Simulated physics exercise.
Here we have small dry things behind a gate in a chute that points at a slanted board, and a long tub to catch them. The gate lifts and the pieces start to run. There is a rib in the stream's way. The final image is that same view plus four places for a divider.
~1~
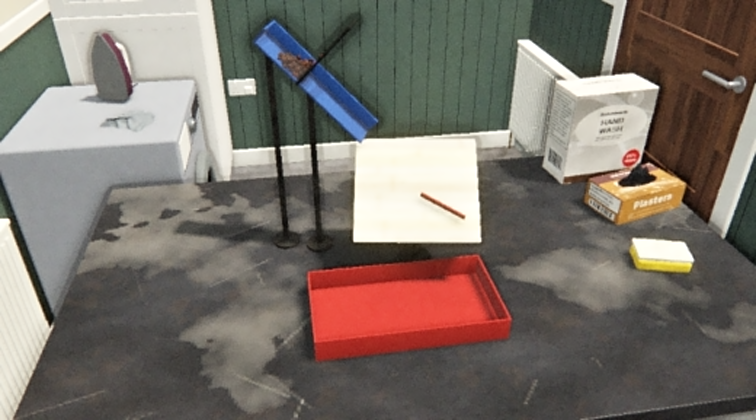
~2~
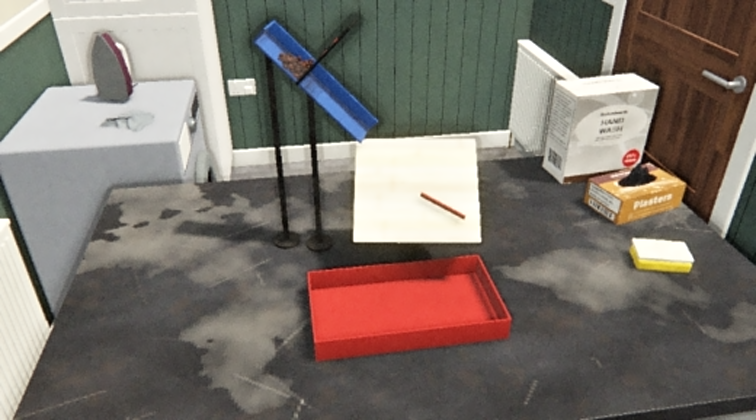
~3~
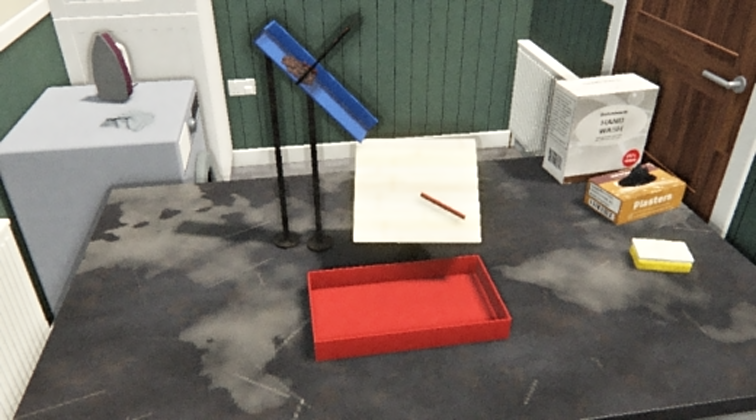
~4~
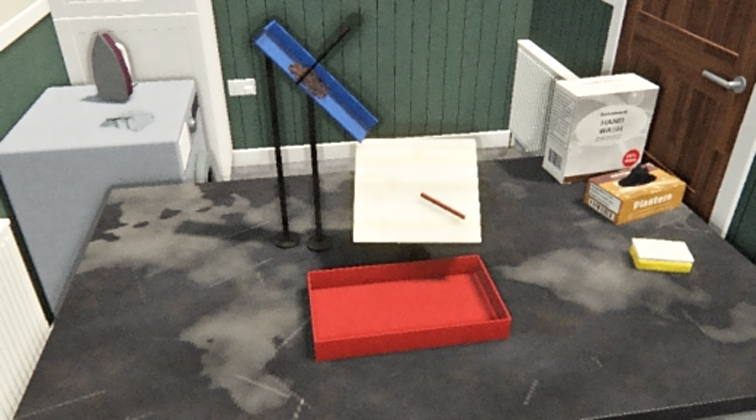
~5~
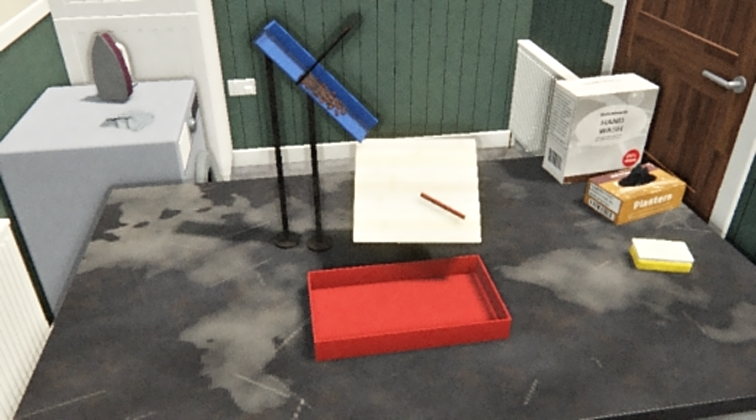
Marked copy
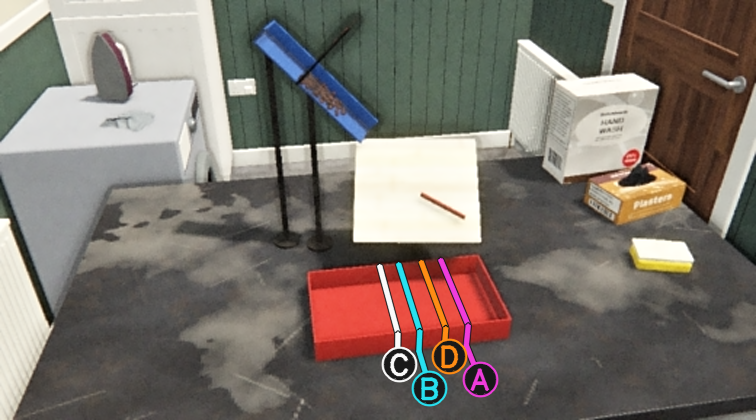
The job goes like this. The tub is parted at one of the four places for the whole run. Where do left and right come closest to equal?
Use line D.
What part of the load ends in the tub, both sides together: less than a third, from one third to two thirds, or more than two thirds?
It is more than two thirds.
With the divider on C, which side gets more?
Right.
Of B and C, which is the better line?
B it is.
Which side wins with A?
More lands on the left.
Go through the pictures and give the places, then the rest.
The first frame shows load behind the gate at (295, 67), flat chocolate drops; lip of the chute at (364, 138), sloping fairly steeply.
The second frame shows middle of the board at (416, 189), tilted fairly steeply; middle of its low edge at (417, 242); of its high edge at (416, 139).
The third frame shows front corners of the tub at (315, 342) and (511, 319), empty; front of the load at (310, 83).
The fourth frame shows middle of the load at (308, 80); its front at (325, 94), about a third of the way to the lip; rib from (421, 192) to (466, 216).
The fifth frame shows middle of the load at (320, 93); its front at (343, 113), about two thirds of the way to the lip.
On the marked copy, line A crosses the front rim at (467, 324); line B crosses the front rim at (419, 330); line C crosses the front rim at (397, 332); line D crosses the front rim at (445, 327).
For line A, of what is caught, most on the left of the divider, a small part on the right.
For line B, of what is caught, about a quarter on the left of the divider, most on the right.
For line C, of what is caught, a stray few on the left of the divider, nearly all on the right.
For line D, of what is caught, about two thirds on the left of the divider, about a third on the right.
